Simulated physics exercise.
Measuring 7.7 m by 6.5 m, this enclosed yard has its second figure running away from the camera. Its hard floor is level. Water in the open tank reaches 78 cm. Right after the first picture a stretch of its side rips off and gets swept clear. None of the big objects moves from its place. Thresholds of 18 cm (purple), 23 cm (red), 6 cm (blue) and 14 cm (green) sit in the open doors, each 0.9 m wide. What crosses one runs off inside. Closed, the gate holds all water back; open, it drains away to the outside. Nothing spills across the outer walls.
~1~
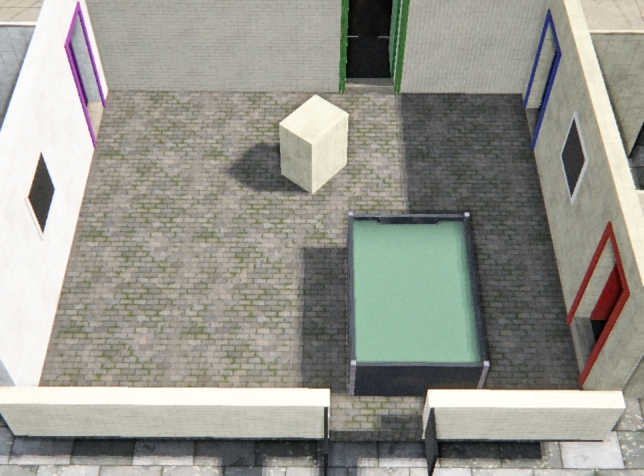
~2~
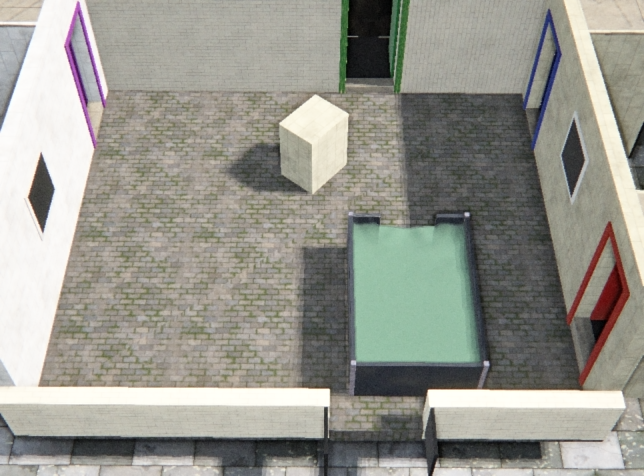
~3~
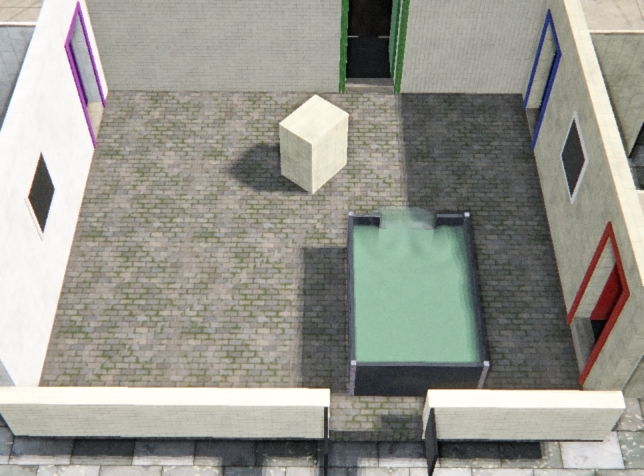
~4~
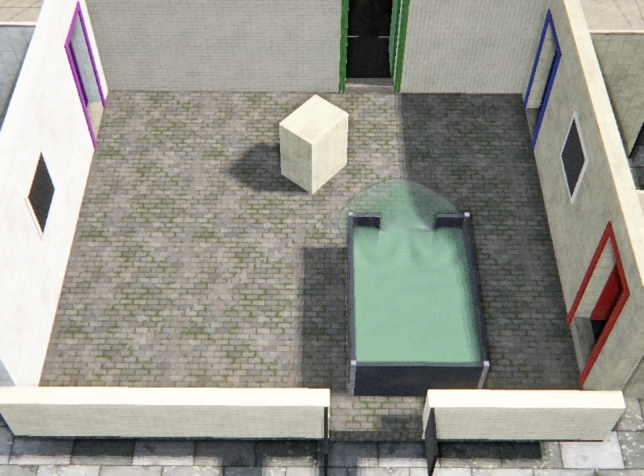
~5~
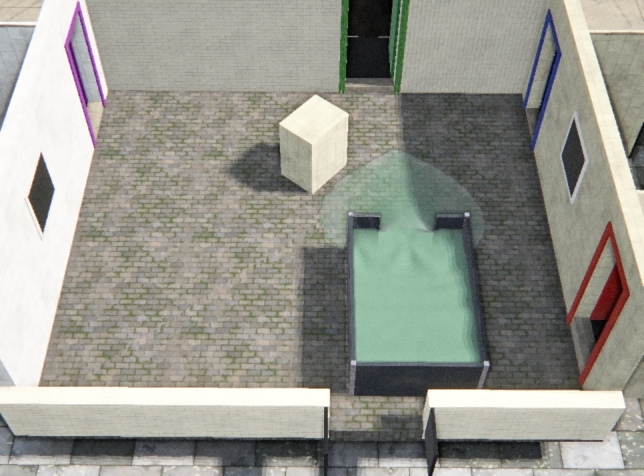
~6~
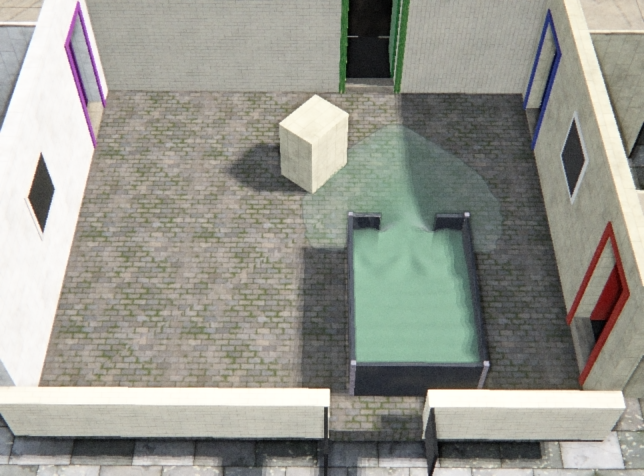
To begin with, green water sits still in a dark-walled open tank in a paved yard, near a pale block. Then a section of the tank's far side is gone, and water pours through the gap, fanning out in a thin, widening sheet across the paving toward the back wall.
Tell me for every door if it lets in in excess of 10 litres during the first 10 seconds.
In the first 10 seconds the purple door does not let in over 10 litres; the red door does not let in over 10 litres; the blue door lets in over 10 litres; the green door lets in over 10 litres.
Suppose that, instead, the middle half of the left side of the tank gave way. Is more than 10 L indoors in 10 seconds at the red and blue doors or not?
Versus the limit - red: Within, blue: Exceeded.
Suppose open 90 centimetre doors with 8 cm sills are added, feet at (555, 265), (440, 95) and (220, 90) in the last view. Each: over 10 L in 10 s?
Well, the first is on the low side, the second is on the high side, and the third is on the low side.
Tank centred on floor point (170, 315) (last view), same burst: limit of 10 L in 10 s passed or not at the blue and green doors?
So the blue door tops the limit and the green door keeps within it.
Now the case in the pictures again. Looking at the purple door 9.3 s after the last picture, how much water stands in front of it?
It's some 8.0 centimetres deep.
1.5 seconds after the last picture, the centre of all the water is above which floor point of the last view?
The water's centre sits at about (407, 248).
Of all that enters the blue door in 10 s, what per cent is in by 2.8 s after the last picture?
About 30%.
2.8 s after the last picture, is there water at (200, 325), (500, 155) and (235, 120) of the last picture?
First spot bone dry, second soaked, third soaked.
Then, 0.7 s after the last picture water covers 25 % of the floor and is deepest (41 cm) near (399, 240); purple door not reached, red door not reached, blue door not reached, green door 23 cm at the sill, 10 L in.
Then, 1.5 s after the last picture water covers 35 % of the floor and is deepest (36 cm) near (516, 95); purple door not reached, red door not reached, blue door 17 cm at the sill, 7 L in, green door 35 cm at the sill, 76 L in.
Then, 2.8 s after the last picture water covers 45 % of the floor and is deepest (28 cm) near (370, 94); purple door not reached, red door not reached, blue door 18 cm at the sill, 92 L in, green door 25 cm at the sill, 209 L in.
Then, 5.3 s after the last picture water covers 65 % of the floor and is deepest (20 cm) near (516, 95); purple door 8 cm at the sill, 0 L in, red door 3 cm at the sill, 0 L in, blue door 16 cm at the sill, 218 L in, green door 17 cm at the sill, 283 L in.
Then, 9.3 s after the last picture water covers 85 % of the floor and is deepest (12 cm) near (516, 95); purple door 8 cm at the sill, 0 L in, red door 11 cm at the sill, 0 L in, blue door 10 cm at the sill, 316 L in, green door 9 cm at the sill, 289 L in.
